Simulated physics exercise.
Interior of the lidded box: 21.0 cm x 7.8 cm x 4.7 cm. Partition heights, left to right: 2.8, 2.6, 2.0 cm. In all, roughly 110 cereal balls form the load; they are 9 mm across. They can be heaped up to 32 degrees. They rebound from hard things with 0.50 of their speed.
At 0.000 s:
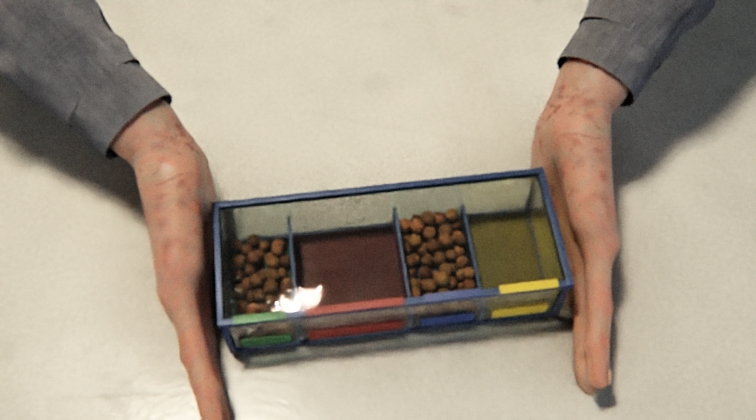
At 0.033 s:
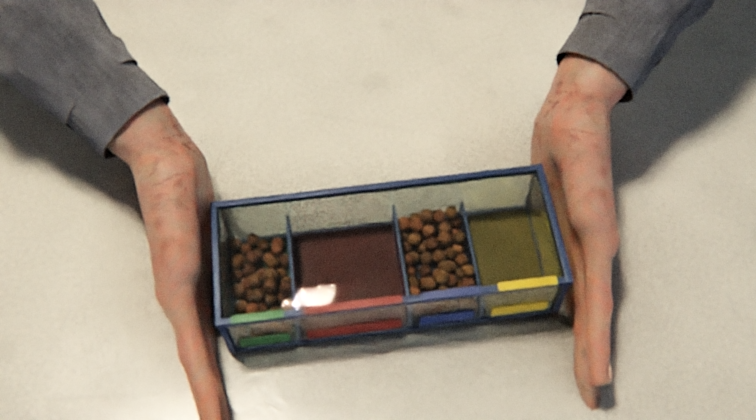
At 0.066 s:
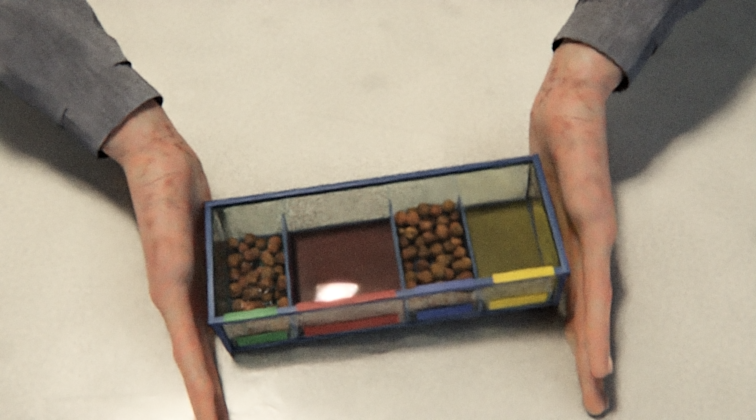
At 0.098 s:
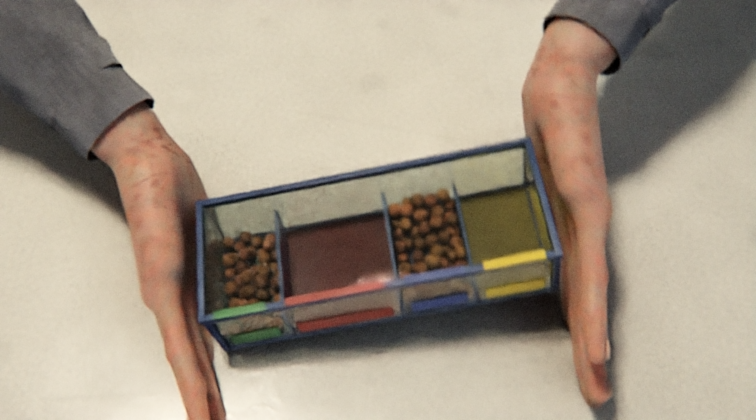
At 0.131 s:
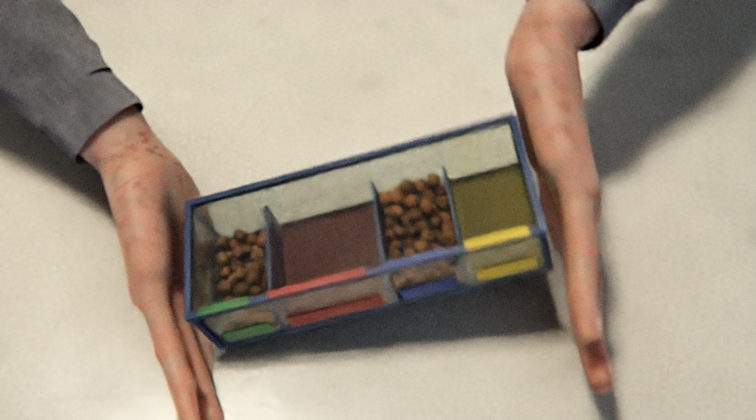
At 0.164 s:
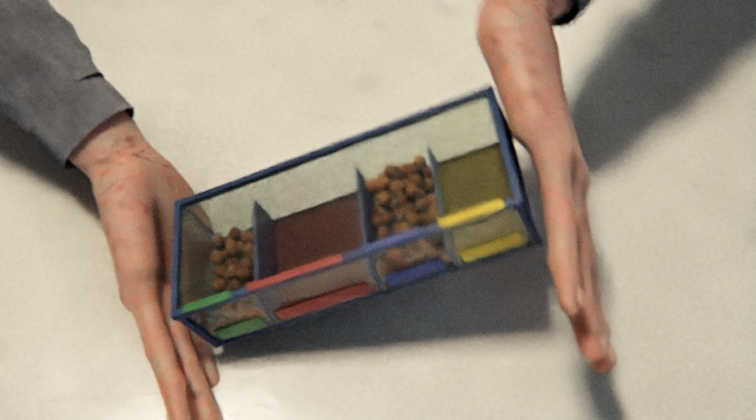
Two hands tilt a clear divided box of brown balls, raising its right end.
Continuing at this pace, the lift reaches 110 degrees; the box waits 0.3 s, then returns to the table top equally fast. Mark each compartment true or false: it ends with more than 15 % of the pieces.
Red: True, blue: False, green: True, yellow: False.
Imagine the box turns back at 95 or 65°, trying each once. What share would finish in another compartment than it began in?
Roughly 55 percent, then roughly 15 percent.
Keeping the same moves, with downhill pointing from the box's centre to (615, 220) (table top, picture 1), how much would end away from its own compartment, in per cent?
Something like 90 in a hundred.
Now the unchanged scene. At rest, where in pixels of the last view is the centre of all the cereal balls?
Centre at rest, approx.: (251, 265) px.
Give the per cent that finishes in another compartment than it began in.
60 %.
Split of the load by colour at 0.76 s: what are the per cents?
Red = 25, blue = 5, green = 70, yellow = 0 (per cent).
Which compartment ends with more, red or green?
More ends up in the green one.
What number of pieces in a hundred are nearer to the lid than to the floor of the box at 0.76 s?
I'd put it at some 80 percent.
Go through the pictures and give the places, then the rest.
In the first picture, box tilt 0 degrees, front corners at (224, 321) and (566, 281); blue 60 %, green 40 %.
In the second picture, box tilt 1 degrees, front corners at (222, 320) and (565, 278).
In the third picture, box tilt 4 degrees, front corners at (216, 319) and (562, 268), lowest corner left back.
In the fourth picture, box tilt 9 degrees, front corners at (206, 317) and (554, 252), lowest corner left back.
In the fifth picture, box tilt 16 degrees, front corners at (192, 314) and (539, 228), lowest corner left back.
In the sixth picture, box tilt 24 degrees, front corners at (178, 312) and (515, 200), lowest corner left back; blue 60 %, green 40 %. The box's pace is about 230 degrees a second.
After 0.76 s, tilt 110 degrees; red 25 %, blue 5 %, green 70 %.
After 1.16 s, tilt 63 degrees; red 25 %, green 75 %.
Then, at 1.64 s, tilt 0 degrees; red 25 %, green 75 %.
In the end, at 1.9 s, red 25 %, blue 0 %, green 75 %, yellow 0 %.
